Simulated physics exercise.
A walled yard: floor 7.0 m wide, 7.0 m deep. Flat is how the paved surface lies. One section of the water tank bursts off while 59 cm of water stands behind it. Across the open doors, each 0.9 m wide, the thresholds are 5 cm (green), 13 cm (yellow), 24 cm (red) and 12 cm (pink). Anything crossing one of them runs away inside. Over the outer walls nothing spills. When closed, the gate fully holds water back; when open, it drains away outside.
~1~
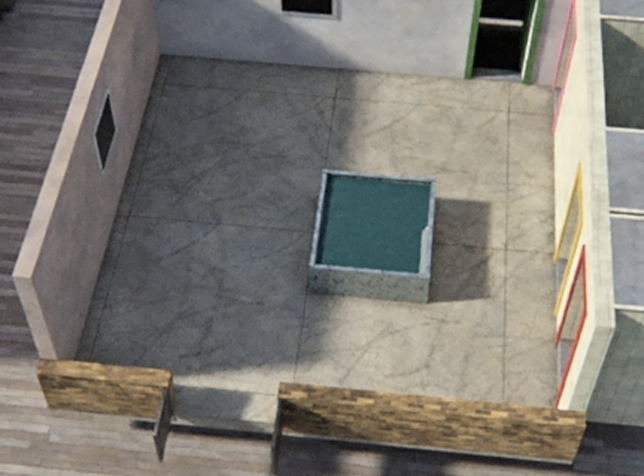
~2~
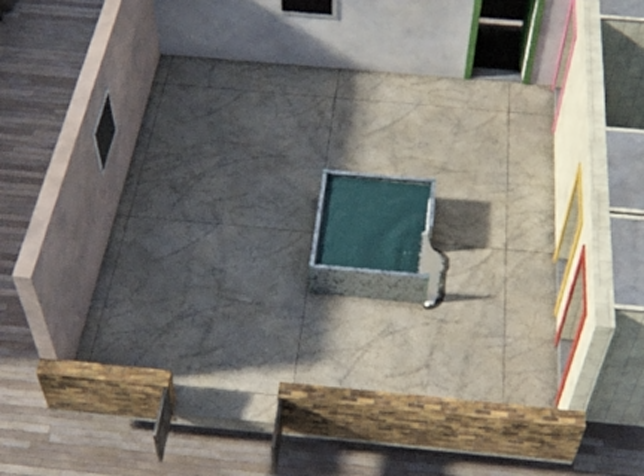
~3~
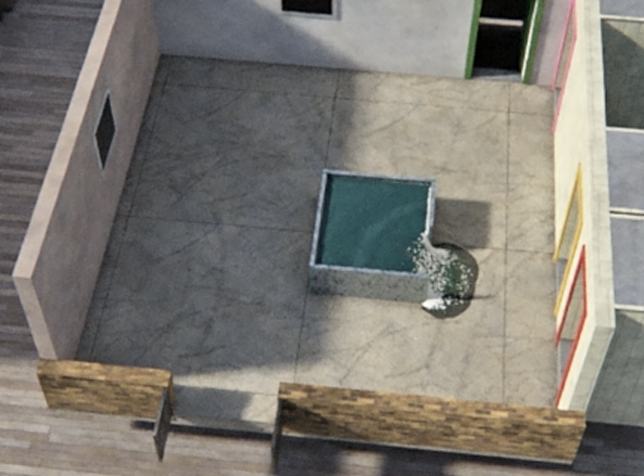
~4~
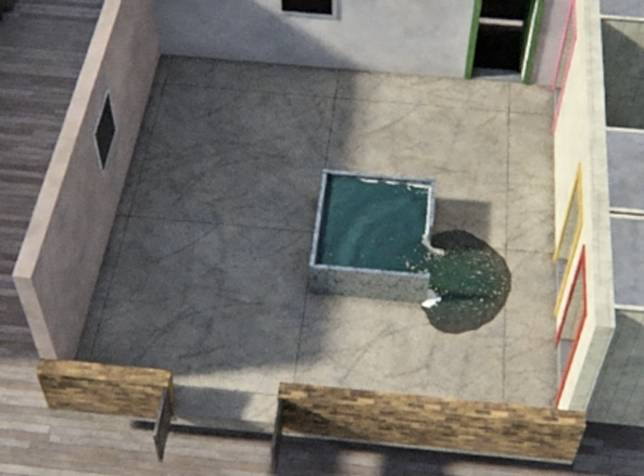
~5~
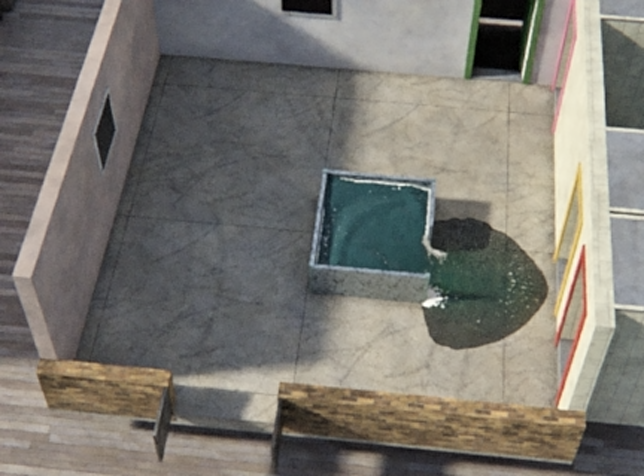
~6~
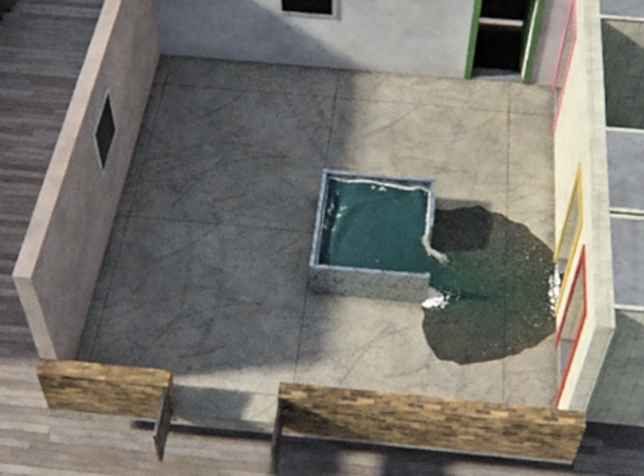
At the start, a square tank of still, dark green water stands in a walled yard with a dry paved floor. A section at its right side breaks away and water pours out, foaming. The dark puddle spreads rightward across the paving until it reaches the right wall, while ripples cross the tank.
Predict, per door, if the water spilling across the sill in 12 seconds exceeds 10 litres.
One by one: At the green door the limit will be broken; at the yellow door the limit will be broken; at the red door the limit will hold; at the pink door the limit will hold.
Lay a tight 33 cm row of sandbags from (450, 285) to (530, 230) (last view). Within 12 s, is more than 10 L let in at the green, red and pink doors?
Note - green: Limit exceeded; red: Limit held; pink: Limit held.
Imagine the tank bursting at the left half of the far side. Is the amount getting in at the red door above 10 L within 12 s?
Red: Falls short.
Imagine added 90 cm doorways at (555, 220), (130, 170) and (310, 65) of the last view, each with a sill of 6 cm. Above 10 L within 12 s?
Check each in turn: The first succeeds, the second fails, the third fails.
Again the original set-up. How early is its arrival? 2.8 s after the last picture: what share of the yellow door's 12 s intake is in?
Roughly 95%.
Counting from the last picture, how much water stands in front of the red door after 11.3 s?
I'd put it near 5.0 cm.
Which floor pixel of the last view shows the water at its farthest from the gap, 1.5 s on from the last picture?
(546, 126).
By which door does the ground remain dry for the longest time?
Answer: The green door.
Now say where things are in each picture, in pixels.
In the first frame, still water, 59 cm deep, in the water tank at (374, 225).
In the second frame, water pours out at (425, 269) and has run 0.5 m, to (431, 304); typically 8 cm deep outside, 59 cm at the water tank's back.
In the third frame, water pours out at (425, 270) and has run 0.8 m, to (469, 260); typically 10 cm deep outside, 59 cm at the water tank's back.
In the fourth frame, the front is at (504, 272), 1.2 m from the gap at (425, 270); 1.7 m2 of floor is under water; 59 cm left at the back of the water tank.
In the fifth frame, water pours out at (425, 270) and has run 1.8 m, to (539, 297); typically 5 cm deep outside, 54 cm at the water tank's back.
In the sixth frame, water pours out at (425, 270) and has run 2.1 m, to (555, 322); typically 4 cm deep outside, 49 cm at the water tank's back.
Then, 0.7 s after the last picture water covers 15 % of the floor and is deepest (33 cm) near (428, 287); green door not reached, yellow door 27 cm at the sill, 49 L in, red door 19 cm at the sill, 0 L in, pink door not reached.
Then, 1.5 s after the last picture water covers 15 % of the floor and is deepest (32 cm) near (548, 435); green door not reached, yellow door 26 cm at the sill, 119 L in, red door 18 cm at the sill, 0 L in, pink door not reached.
Then, 2.8 s after the last picture water covers 30 % of the floor and is deepest (20 cm) near (548, 435); green door 9 cm at the sill, 1 L in, yellow door 18 cm at the sill, 165 L in, red door 15 cm at the sill, 0 L in, pink door 3 cm at the sill, 0 L in.
Then, 6.3 s after the last picture water covers 60 % of the floor and is deepest (10 cm) near (522, 432); green door 7 cm at the sill, 27 L in, yellow door 9 cm at the sill, 178 L in, red door 10 cm at the sill, 0 L in, pink door 6 cm at the sill, 0 L in.
Then, 11.3 s after the last picture water covers 90 % of the floor and is deepest (6 cm) near (142, 123); green door 4 cm at the sill, 32 L in, yellow door 5 cm at the sill, 178 L in, red door 5 cm at the sill, 0 L in, pink door 4 cm at the sill, 0 L in.
